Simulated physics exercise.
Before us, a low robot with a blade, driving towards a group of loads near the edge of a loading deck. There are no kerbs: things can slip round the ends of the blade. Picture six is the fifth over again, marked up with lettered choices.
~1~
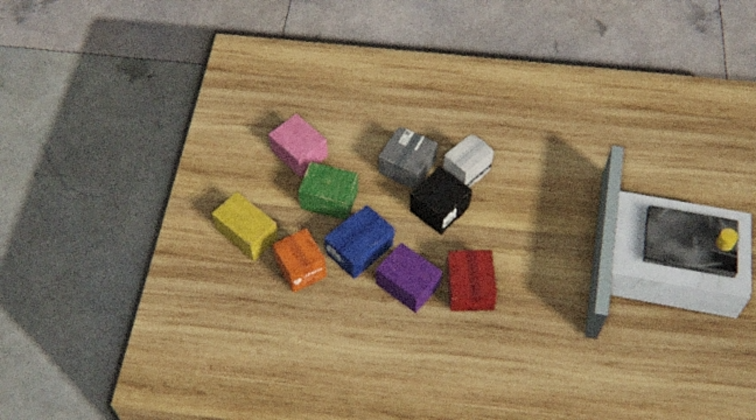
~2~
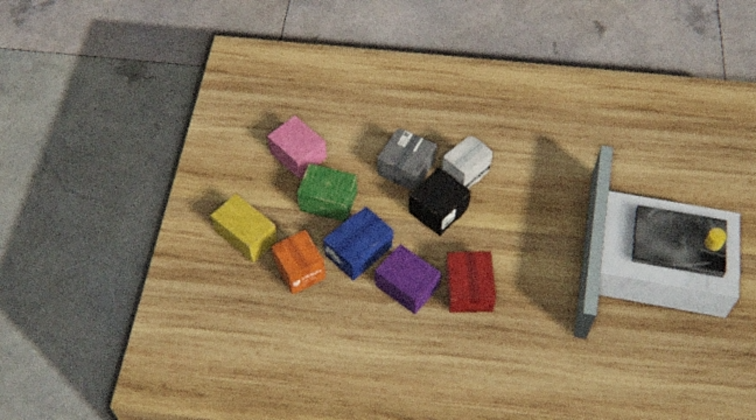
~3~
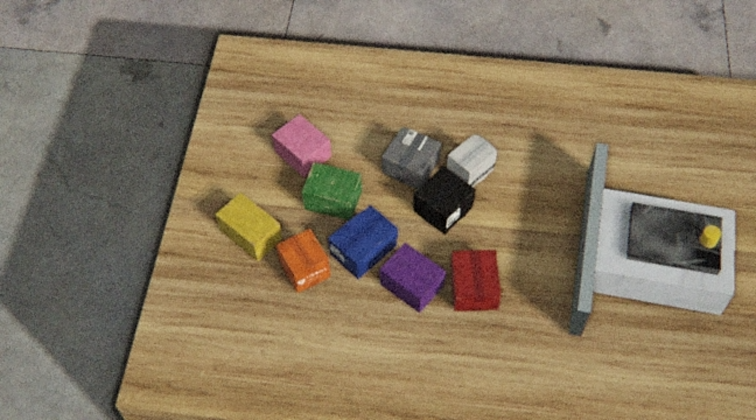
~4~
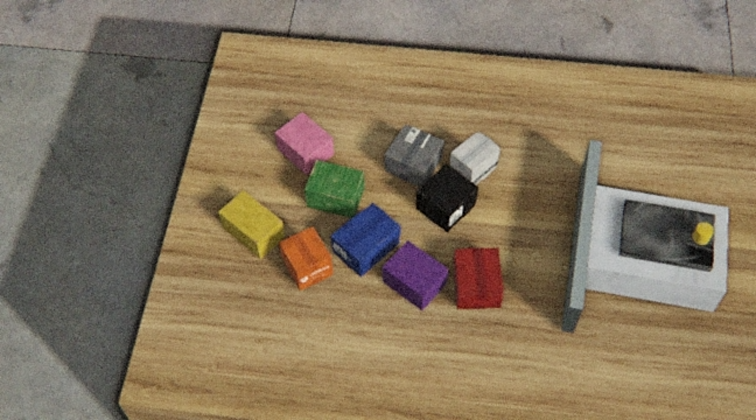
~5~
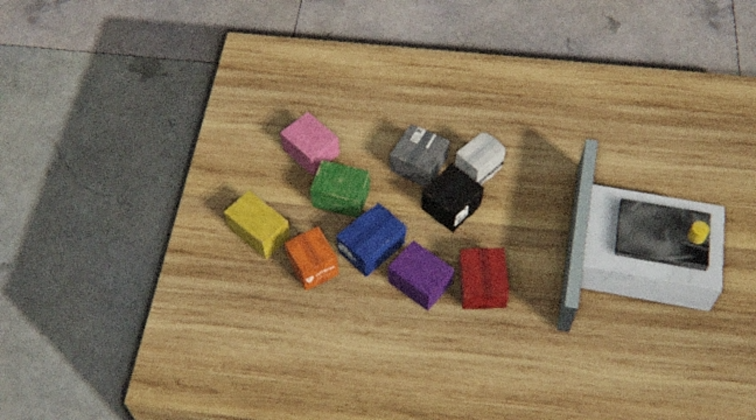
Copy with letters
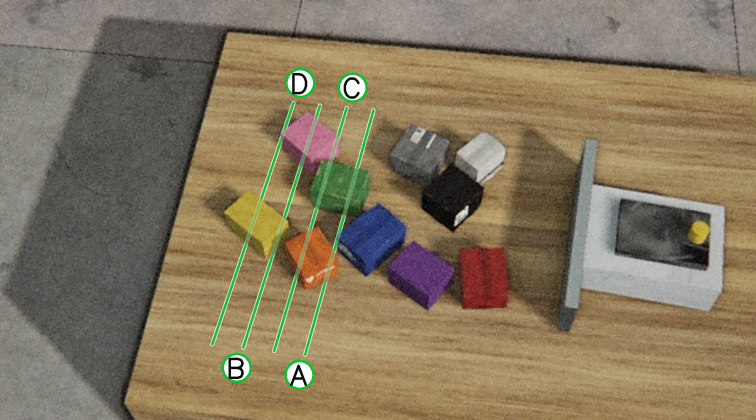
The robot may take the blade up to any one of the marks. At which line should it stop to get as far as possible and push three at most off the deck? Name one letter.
No fourth one falls up to D.
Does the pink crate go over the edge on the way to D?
By then, yes.
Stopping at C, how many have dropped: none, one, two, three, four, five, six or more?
The count is none.
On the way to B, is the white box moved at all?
By then, yes.
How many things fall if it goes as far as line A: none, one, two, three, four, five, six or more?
The count is none.
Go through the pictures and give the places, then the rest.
Yellow crate (246, 226); grey parcel (408, 158); red box (472, 281), in the first frame.
Robot (673, 238); white box (467, 164), in the second frame.
Robot (668, 236); pink crate (302, 146), in the third frame.
Robot (661, 233); purple crate (415, 275), in the fourth frame.
Robot (657, 232); blue parcel (372, 239); yellow crate (258, 224); grey parcel (419, 156), in the fifth frame.
On the marked copy, A at (342, 223); B at (285, 217); C at (313, 220); D at (256, 214).
With D. Early on, robot (535, 220); purple crate (366, 275); red box (422, 271).
Further on, robot (416, 208); yellow crate (237, 203); orange parcel (232, 247).
At the end, robot (325, 199); yellow crate over the edge; pink crate over the edge; two fallen.
As for the rest, A is within the limit but short; B is within the limit but short; C is within the limit but short.
